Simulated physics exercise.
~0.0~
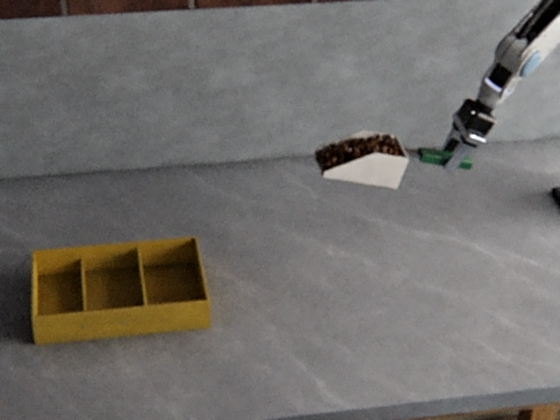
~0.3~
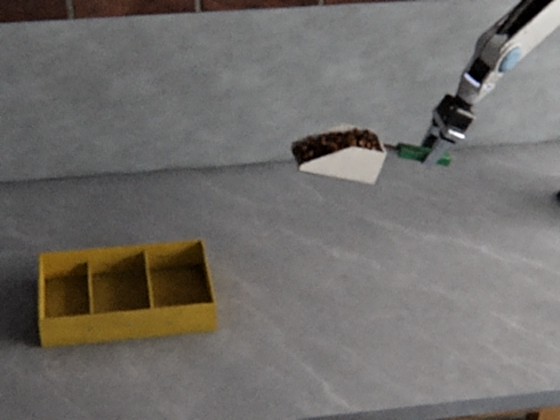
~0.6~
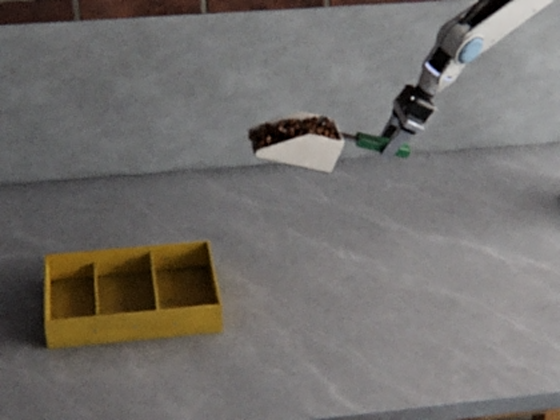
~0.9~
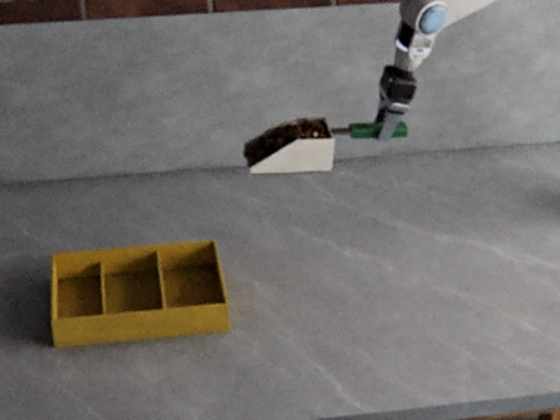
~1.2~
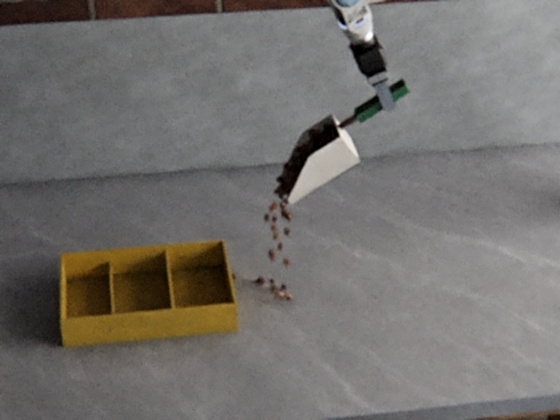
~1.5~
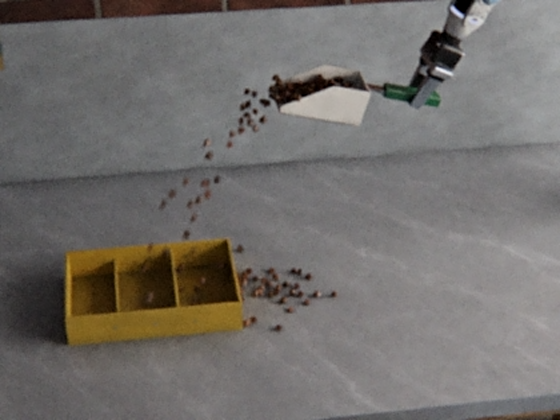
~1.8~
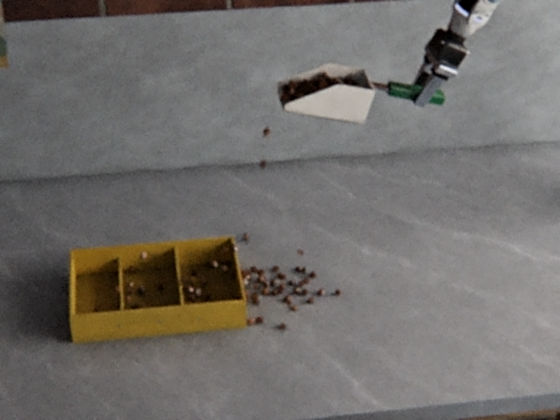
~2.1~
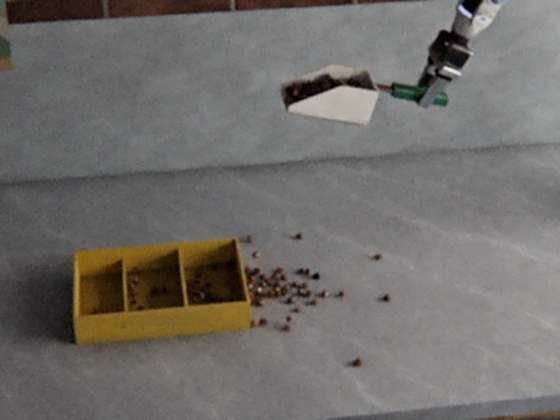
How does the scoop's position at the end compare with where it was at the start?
At the end the scoop is higher up and a little further to the left than it was at the start.
A robot arm carried a white scoop of brown pellets left toward a yellow divided box, tipped it forward, then lifted and levelled it, scattering some pellets into the box and others onto the grey table, with plenty still in the scoop.
